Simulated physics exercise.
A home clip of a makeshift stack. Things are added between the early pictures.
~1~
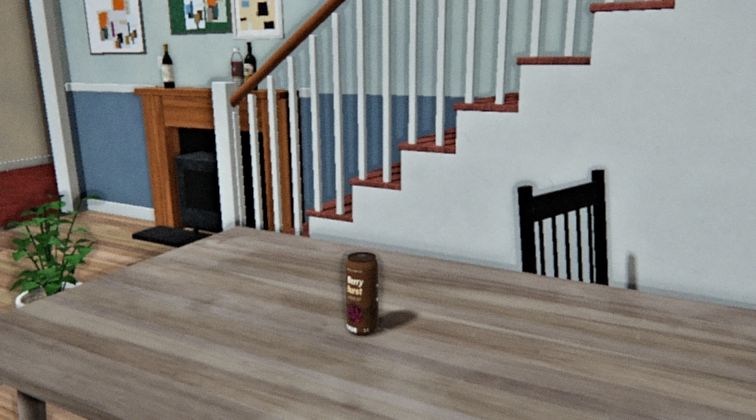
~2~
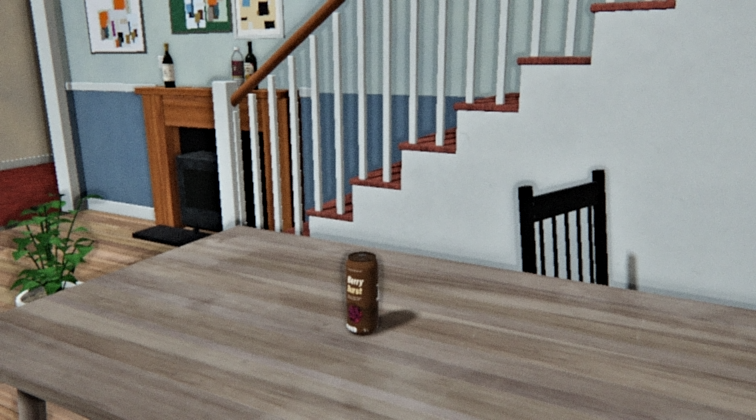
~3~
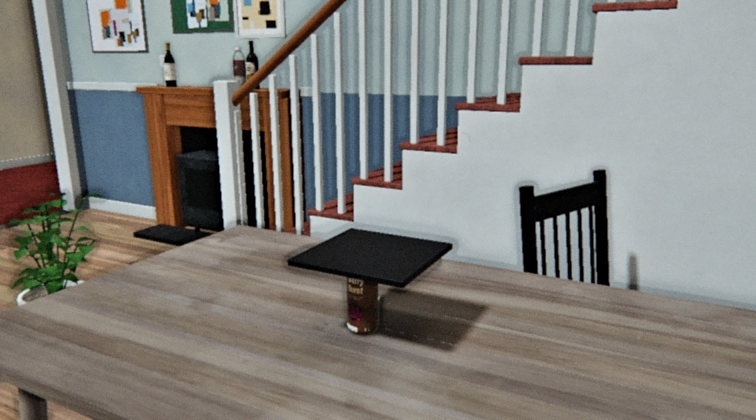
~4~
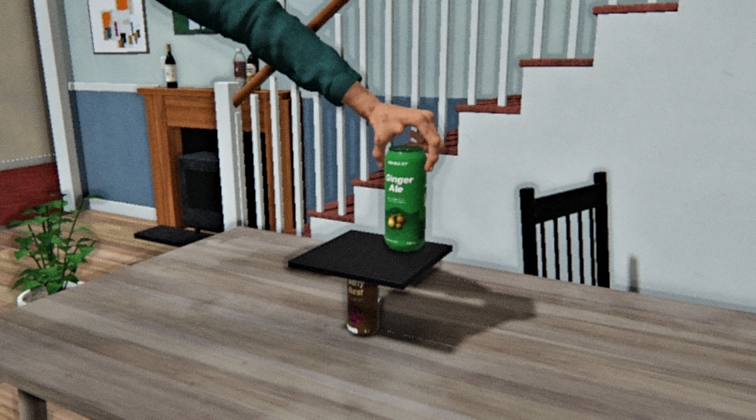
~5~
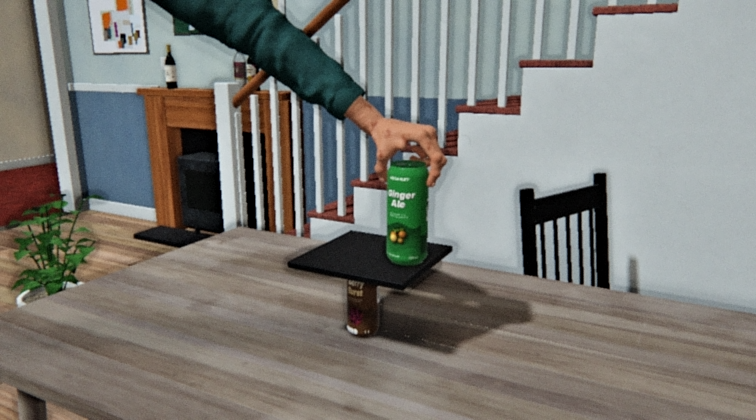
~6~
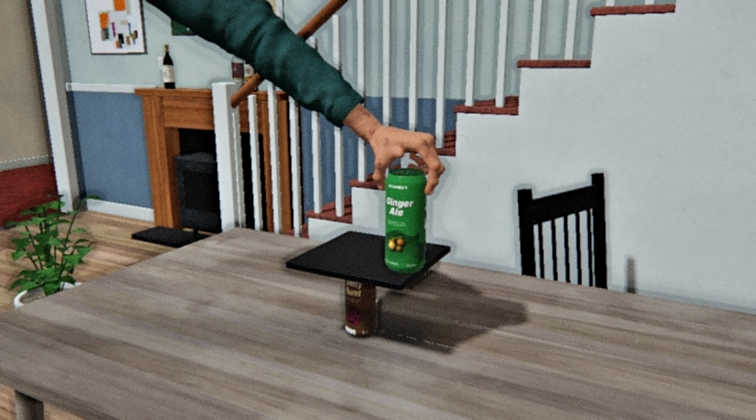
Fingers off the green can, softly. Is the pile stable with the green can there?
It comes apart.
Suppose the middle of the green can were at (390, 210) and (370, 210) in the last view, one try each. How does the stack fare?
First try: It comes apart; second try: It keeps its balance.
Then, 0.30 s later than the last frame, green can now fallen; black lid tilted by 70°.
Then, 0.40 s later than the last frame, black lid now fallen.
Then, 0.50 s later than the last frame, things are still on the move.
Then, 0.70 s later than the last frame, green can resting near (481, 373).
When it is over, fallen, black lid and green can; brown can as before. The stack gives way.
